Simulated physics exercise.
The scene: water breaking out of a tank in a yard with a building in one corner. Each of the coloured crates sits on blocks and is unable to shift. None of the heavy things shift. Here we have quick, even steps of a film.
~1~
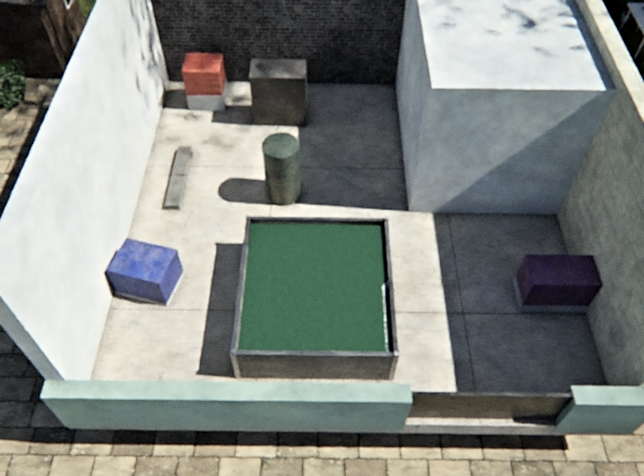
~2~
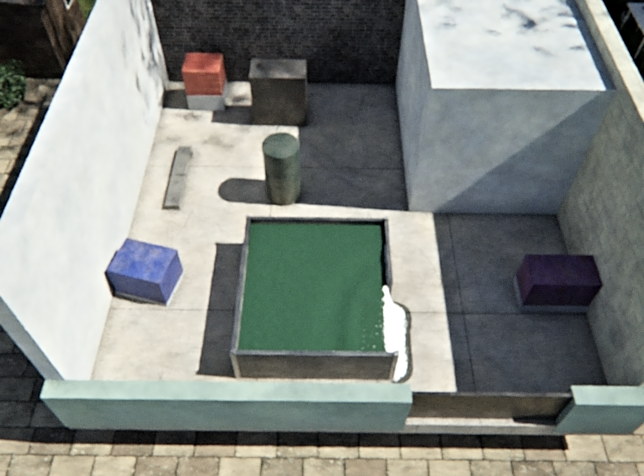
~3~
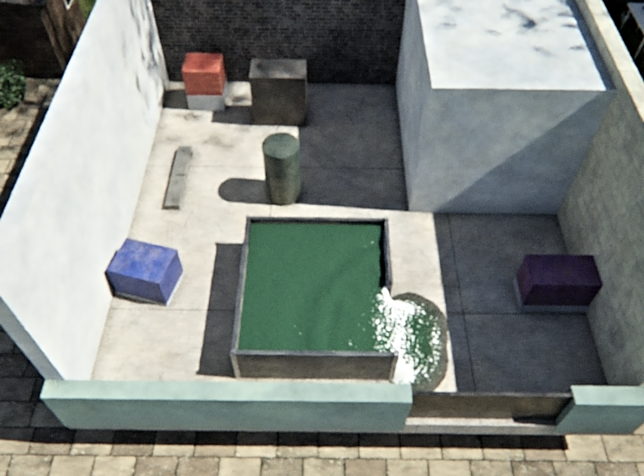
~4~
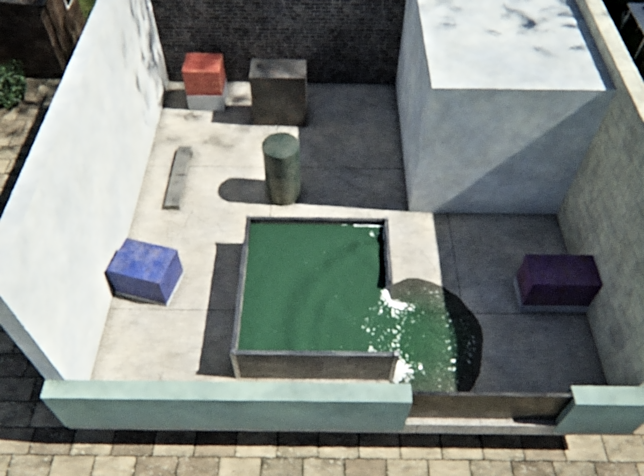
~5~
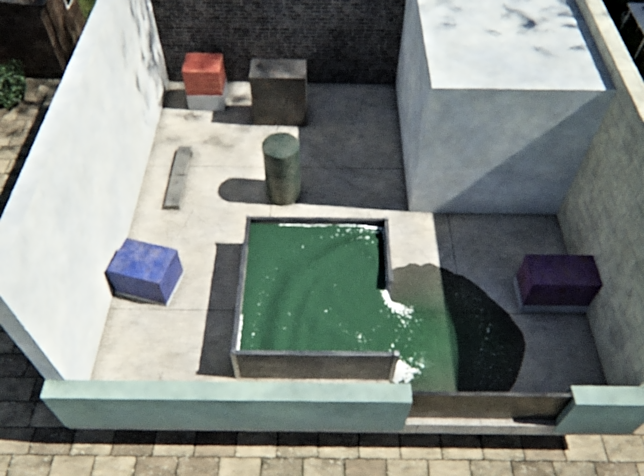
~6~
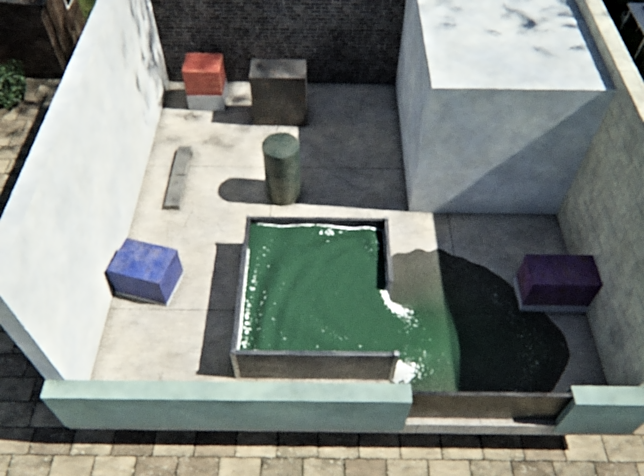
The video shows a walled yard with coloured crates, a cylinder and a square tank of green water. Water breaks out through the tank's right side, foaming at the gap, and spreads rightward across the floor to the purple crate.
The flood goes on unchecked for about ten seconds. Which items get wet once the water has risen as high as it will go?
The purple crate ends up wet, the blue crate ends up wet, the red crate remains dry.
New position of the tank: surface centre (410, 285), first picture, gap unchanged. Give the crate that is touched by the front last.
The red-painted one comes last.
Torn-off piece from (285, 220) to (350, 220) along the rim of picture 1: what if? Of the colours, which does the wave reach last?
My pick is the crate marked purple.
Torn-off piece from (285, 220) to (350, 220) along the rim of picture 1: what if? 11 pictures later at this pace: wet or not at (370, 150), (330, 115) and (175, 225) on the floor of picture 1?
Point one: Reached. Point two: Reached. Point three: Reached.
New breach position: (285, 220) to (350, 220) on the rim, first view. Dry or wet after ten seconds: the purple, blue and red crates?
The purple crate stays untouched; the blue crate gets drenched; the red crate stays untouched.
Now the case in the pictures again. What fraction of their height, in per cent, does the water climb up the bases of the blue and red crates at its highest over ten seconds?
Near 190 and 20 in a hundred.
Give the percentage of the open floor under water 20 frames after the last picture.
I'd say 30 per cent.
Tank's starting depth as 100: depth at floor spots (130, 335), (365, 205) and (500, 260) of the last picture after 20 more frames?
Going in order, roughly 0, 0 and 10 %.
A moment on, water covers 20 % of the floor; the purple crate water round its plinth, the blue crate not reached, the red crate not reached.
Next, water covers 25 % of the floor; the purple crate water round its plinth, the blue crate not reached, the red crate not reached.
Then, water covers 30 % of the floor; the purple crate water round its plinth, the blue crate not reached, the red crate not reached.
Later, water covers 65 % of the floor; the purple crate water round its plinth, the blue crate water round its plinth, the red crate not reached.
In the end, water covers 100 % of the floor; the purple crate was topped, the blue crate was topped, the red crate stayed above the water.
